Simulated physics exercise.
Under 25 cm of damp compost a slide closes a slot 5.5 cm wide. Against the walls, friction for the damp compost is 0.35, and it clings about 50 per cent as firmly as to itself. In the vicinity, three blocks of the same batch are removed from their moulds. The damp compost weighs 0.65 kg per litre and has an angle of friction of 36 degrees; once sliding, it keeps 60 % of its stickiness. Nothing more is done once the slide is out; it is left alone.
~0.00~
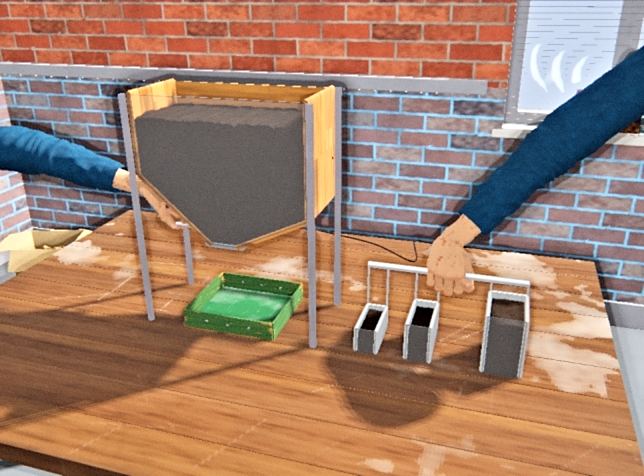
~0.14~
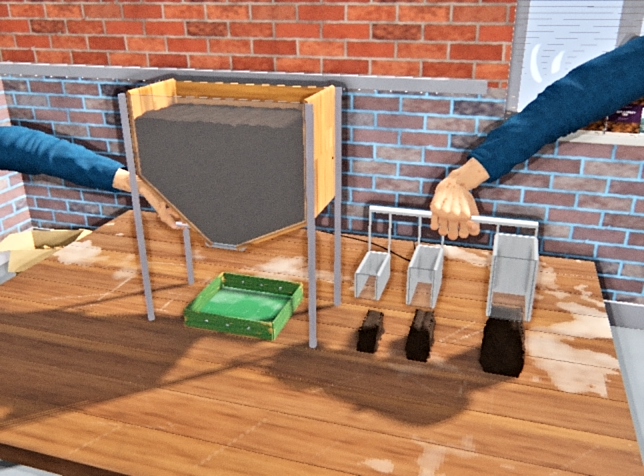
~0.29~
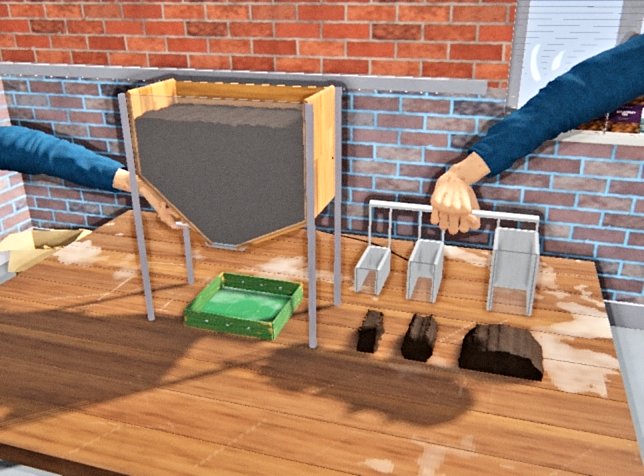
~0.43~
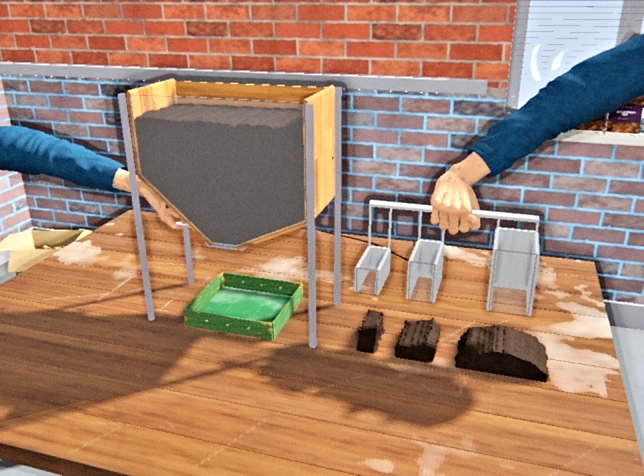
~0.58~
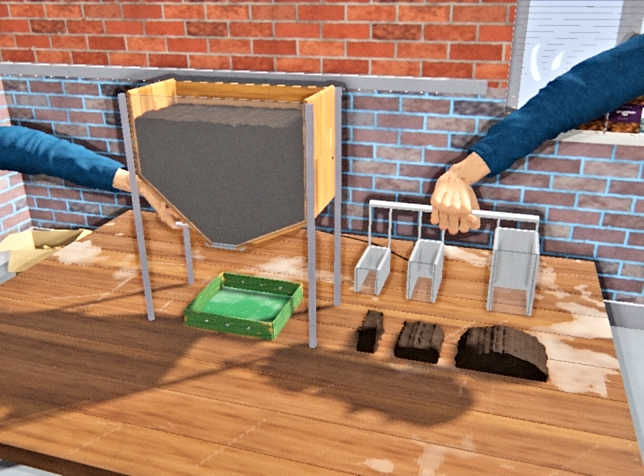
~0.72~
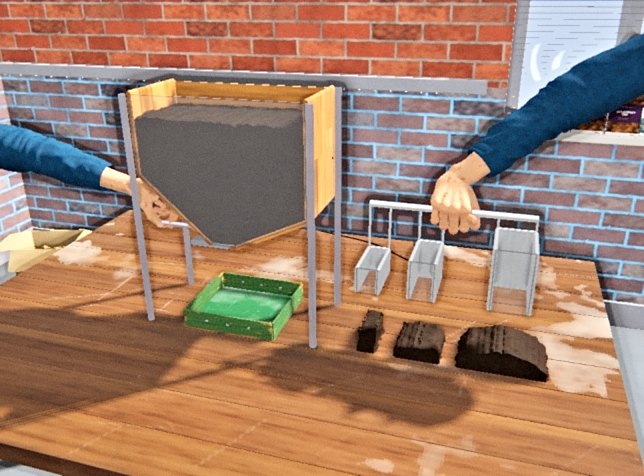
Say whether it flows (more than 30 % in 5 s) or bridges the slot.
Left alone, it flows.
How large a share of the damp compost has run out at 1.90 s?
About 18 %.
After 1.07 s, 2 % has run out.
After 1.49 s, 10 % has run out.
After 1.90 s, 18 % has run out.
After 2.32 s, 25 % has run out.
After 5.62 s, 84 % has run out.
